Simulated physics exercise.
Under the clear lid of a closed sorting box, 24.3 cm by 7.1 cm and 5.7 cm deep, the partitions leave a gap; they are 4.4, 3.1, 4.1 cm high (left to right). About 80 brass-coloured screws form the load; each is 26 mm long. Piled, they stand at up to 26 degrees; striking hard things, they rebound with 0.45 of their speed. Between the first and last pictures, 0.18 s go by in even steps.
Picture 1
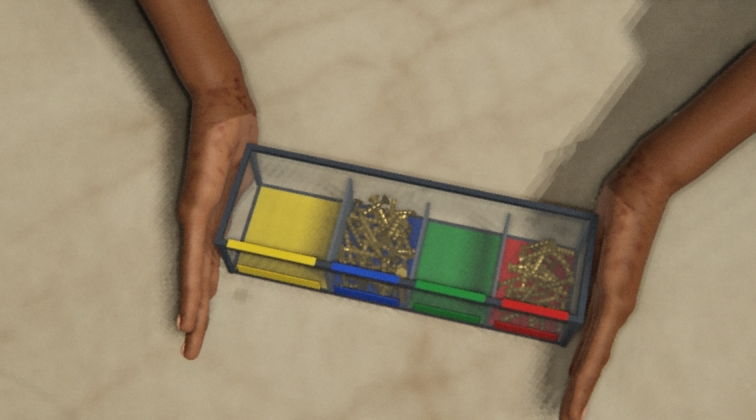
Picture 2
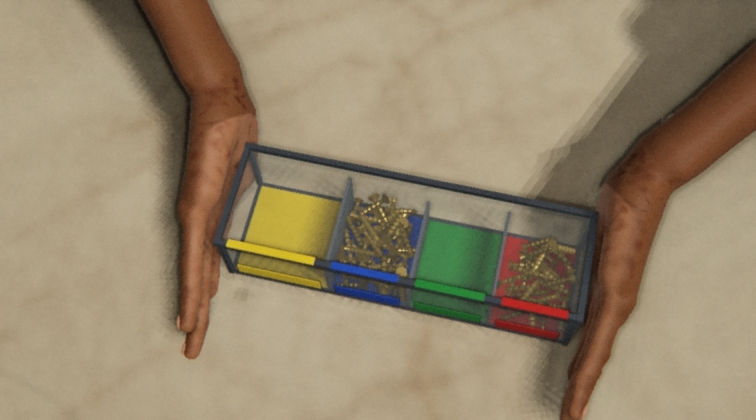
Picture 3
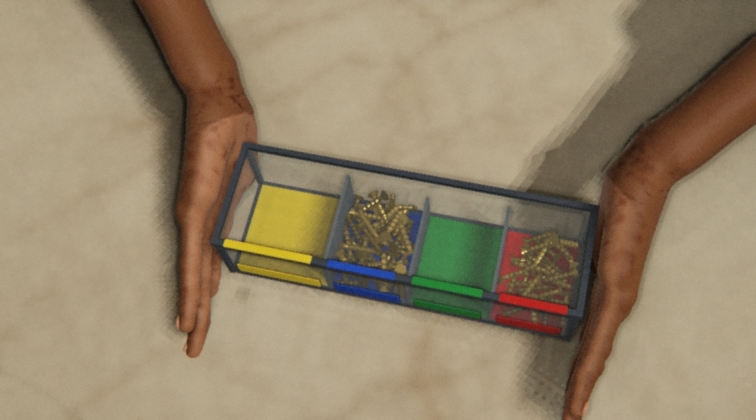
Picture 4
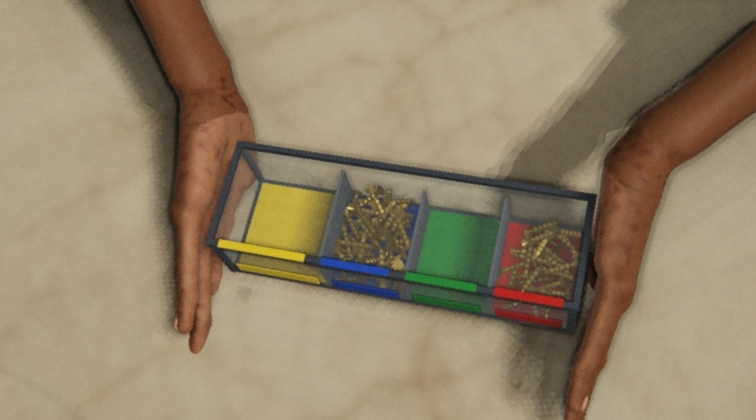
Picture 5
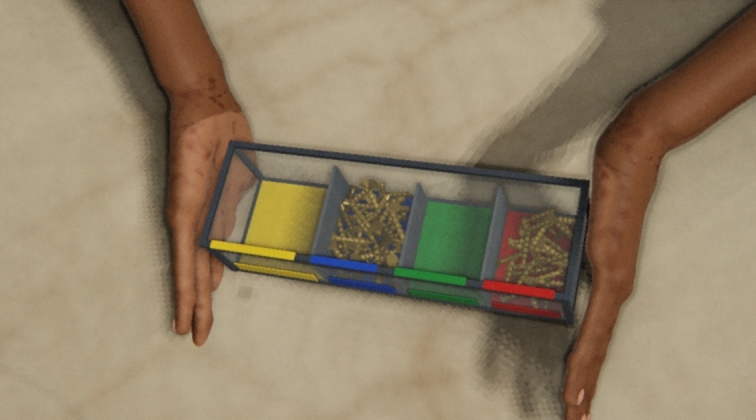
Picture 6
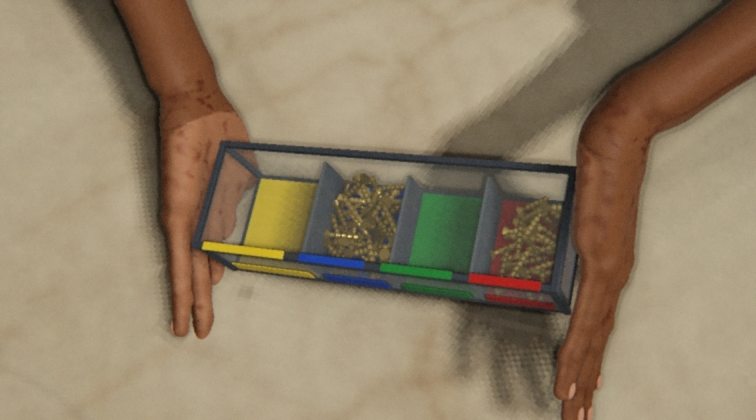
Clear sorting box of brass-coloured screws in its blue and red compartments tilting gradually between two hands, the screws staying put.
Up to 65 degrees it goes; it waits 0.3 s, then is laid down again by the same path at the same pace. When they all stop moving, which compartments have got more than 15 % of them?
As I see it, red: Beats the threshold, blue: Beats the threshold, green: Fails to beat the threshold, yellow: Fails to beat the threshold.
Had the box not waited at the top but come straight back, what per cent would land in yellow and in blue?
Result - yellow: 0 %, blue: 65 %.
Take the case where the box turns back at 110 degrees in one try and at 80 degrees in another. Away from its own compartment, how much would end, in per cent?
Some 15 and some 10 per cent, respectively.
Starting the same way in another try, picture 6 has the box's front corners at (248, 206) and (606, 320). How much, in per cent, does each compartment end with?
Red = 35 %, blue = 60 %, green = 0 %, yellow = 0 %.
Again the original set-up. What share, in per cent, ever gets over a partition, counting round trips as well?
The share comes out near 0 per cent.
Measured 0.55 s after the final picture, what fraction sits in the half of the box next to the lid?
10 %.
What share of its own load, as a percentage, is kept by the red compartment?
100 %.
Then, 0.55 s after the last picture, tilt 65 degrees; red 35 %, blue 65 %.
Then, 0.92 s after the last picture, tilt 36 degrees; red 35 %, blue 65 %.
Then, 1.37 s after the last picture, tilt 0 degrees; red 35 %, blue 65 %.
In the end, red 35 %, blue 65 %, green 0 %, yellow 0 %.
